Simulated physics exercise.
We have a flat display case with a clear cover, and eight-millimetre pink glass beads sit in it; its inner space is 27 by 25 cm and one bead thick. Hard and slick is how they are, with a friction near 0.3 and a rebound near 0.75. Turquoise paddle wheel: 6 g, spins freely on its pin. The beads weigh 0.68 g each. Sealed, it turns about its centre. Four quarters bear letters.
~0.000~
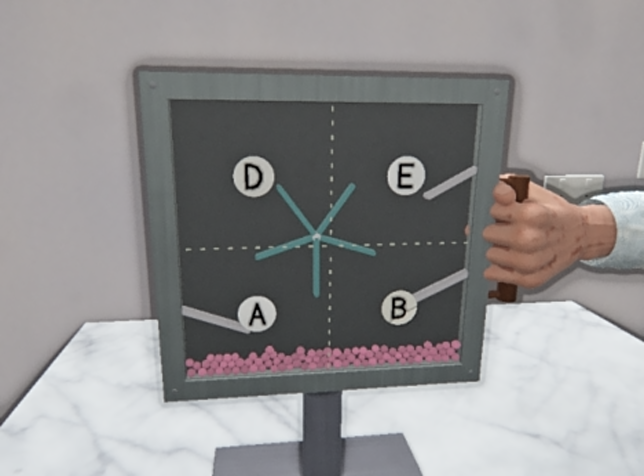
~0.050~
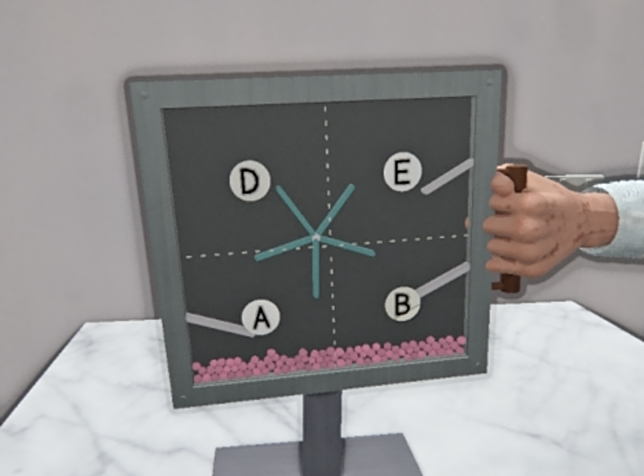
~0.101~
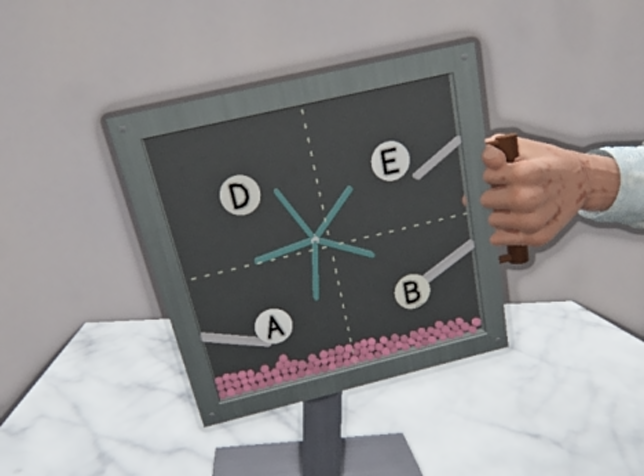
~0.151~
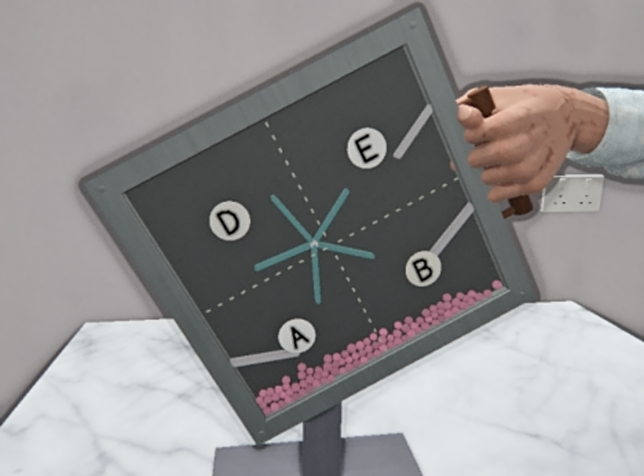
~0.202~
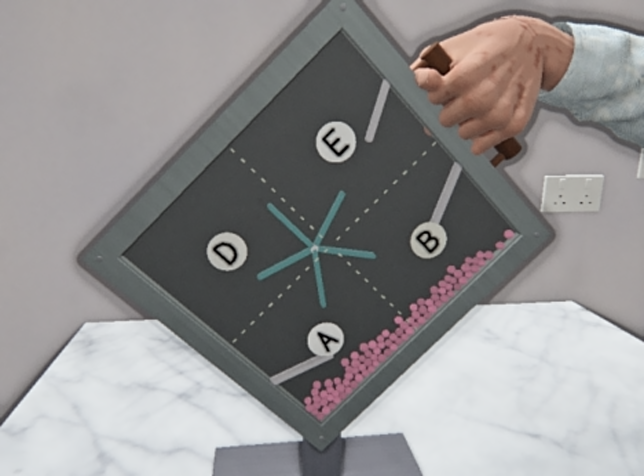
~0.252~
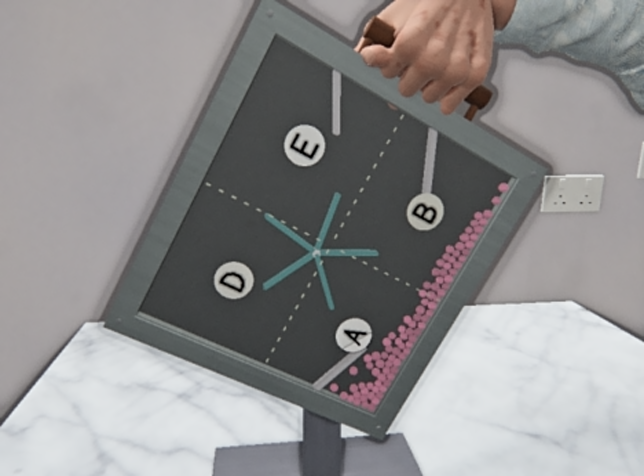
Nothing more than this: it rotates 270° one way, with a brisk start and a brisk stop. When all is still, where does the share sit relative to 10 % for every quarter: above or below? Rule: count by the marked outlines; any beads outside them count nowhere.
Quarter A: Below it. Quarter B: Above it. Quarter D: Below it. Quarter E: Above it.
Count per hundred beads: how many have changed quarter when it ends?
About 85 per cent.
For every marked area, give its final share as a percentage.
Quarter A: 0; quarter B: 65; quarter D: 0; quarter E: 35.
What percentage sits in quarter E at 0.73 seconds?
Around 10 percent.
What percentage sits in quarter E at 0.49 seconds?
Roughly 0 %.
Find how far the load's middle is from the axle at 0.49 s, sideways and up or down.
About 12 cm right and 1 cm above.
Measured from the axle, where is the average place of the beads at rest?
Offset approx. 3 cm left, 12 cm below.
After 0.49 s, it stands 143° anticlockwise; the beads' middle is 12 cm right of and 1 cm above the centre; A 90 %, D 10 %.
After 0.73 s, it has come round 224° anticlockwise; the beads' middle is 3 cm right of and 7 cm above the centre; A 65 %, D 20 %, E 10 %.
After 0.94 s, it has come round 270° anticlockwise; the beads' middle is 4 cm left of and 6 cm below the centre; A 15 %, B 50 %, D 10 %, E 25 %.
All still by 3.0 s, it has come round 270° anticlockwise; A 0 %, B 65 %, D 0 %, E 35 %.
